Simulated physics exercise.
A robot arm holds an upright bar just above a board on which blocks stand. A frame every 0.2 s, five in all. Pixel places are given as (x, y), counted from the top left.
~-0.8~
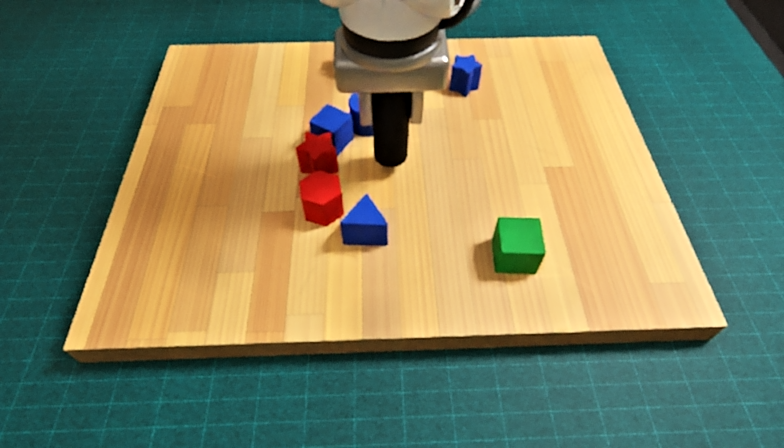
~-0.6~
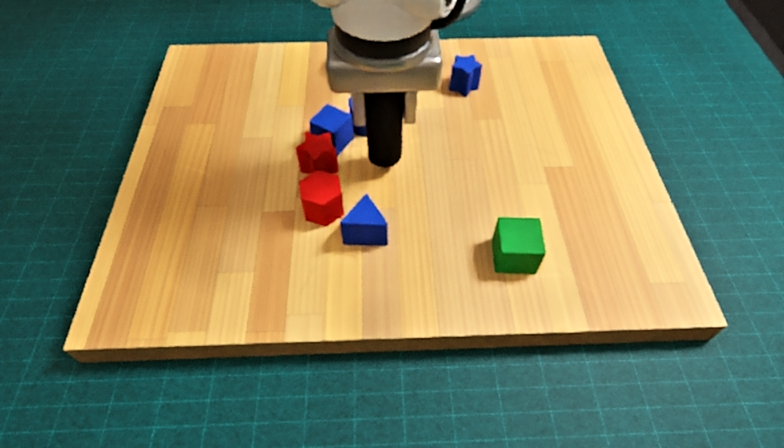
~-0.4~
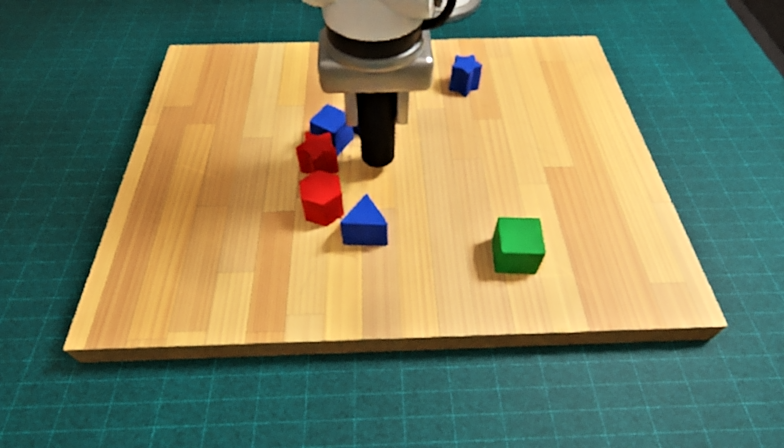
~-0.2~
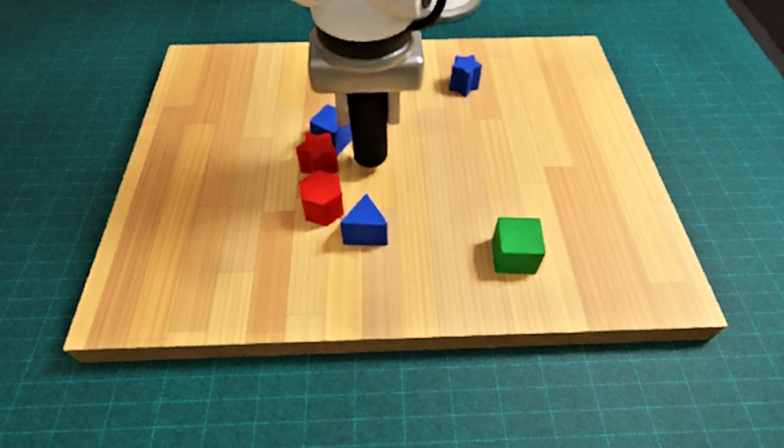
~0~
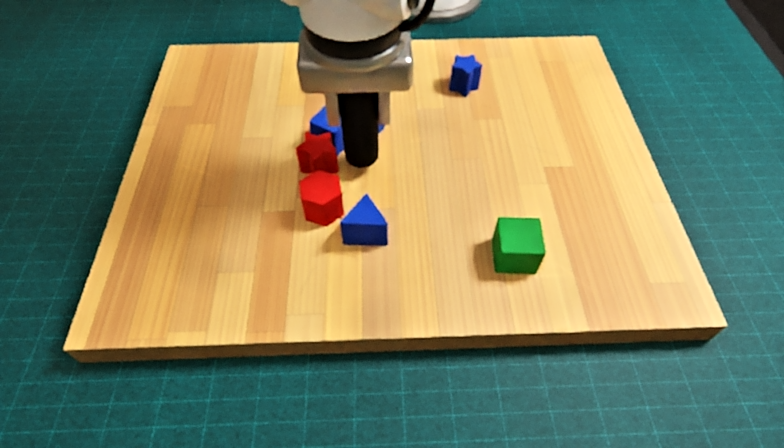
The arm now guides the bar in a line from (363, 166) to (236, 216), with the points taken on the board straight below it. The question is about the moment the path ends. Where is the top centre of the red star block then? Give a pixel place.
I think it will end close to (285, 146).
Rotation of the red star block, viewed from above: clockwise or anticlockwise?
It makes a clockwise turn.
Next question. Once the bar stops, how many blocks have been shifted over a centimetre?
I think two will be displaced.
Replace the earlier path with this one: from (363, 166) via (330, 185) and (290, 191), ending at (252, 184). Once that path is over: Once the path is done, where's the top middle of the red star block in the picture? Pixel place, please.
Expect it around (280, 143).
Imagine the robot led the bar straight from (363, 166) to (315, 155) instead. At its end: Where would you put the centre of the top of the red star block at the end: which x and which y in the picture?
When the path ends, it will be at (282, 144).
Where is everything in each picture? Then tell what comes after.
The first frame shows bar's lower end at (391, 156); red star block at (316, 144); red hexagonal block at (320, 187); blue square block at (331, 118).
The second frame shows bar at (385, 156); blocks still.
The third frame shows bar at (378, 156); blocks still.
The fourth frame shows bar at (371, 156); blocks still.
The fifth frame shows bar at (362, 157); red star block at (316, 144); red hexagonal block at (320, 187); blue square block partly hidden.
The first path, step by step. One third of the way, bar at (319, 173); red star block at (294, 144), turned 60° clockwise; red hexagonal block at (317, 190), turned 15° anticlockwise.
Two thirds of the way, bar at (276, 190); red star block at (285, 146), turned 95° clockwise; red hexagonal block at (310, 195), turned 50° anticlockwise.
At the end, bar at (232, 207); red star block at (285, 146), turned 95° clockwise; red hexagonal block at (310, 195), turned 50° anticlockwise; blue square block still.
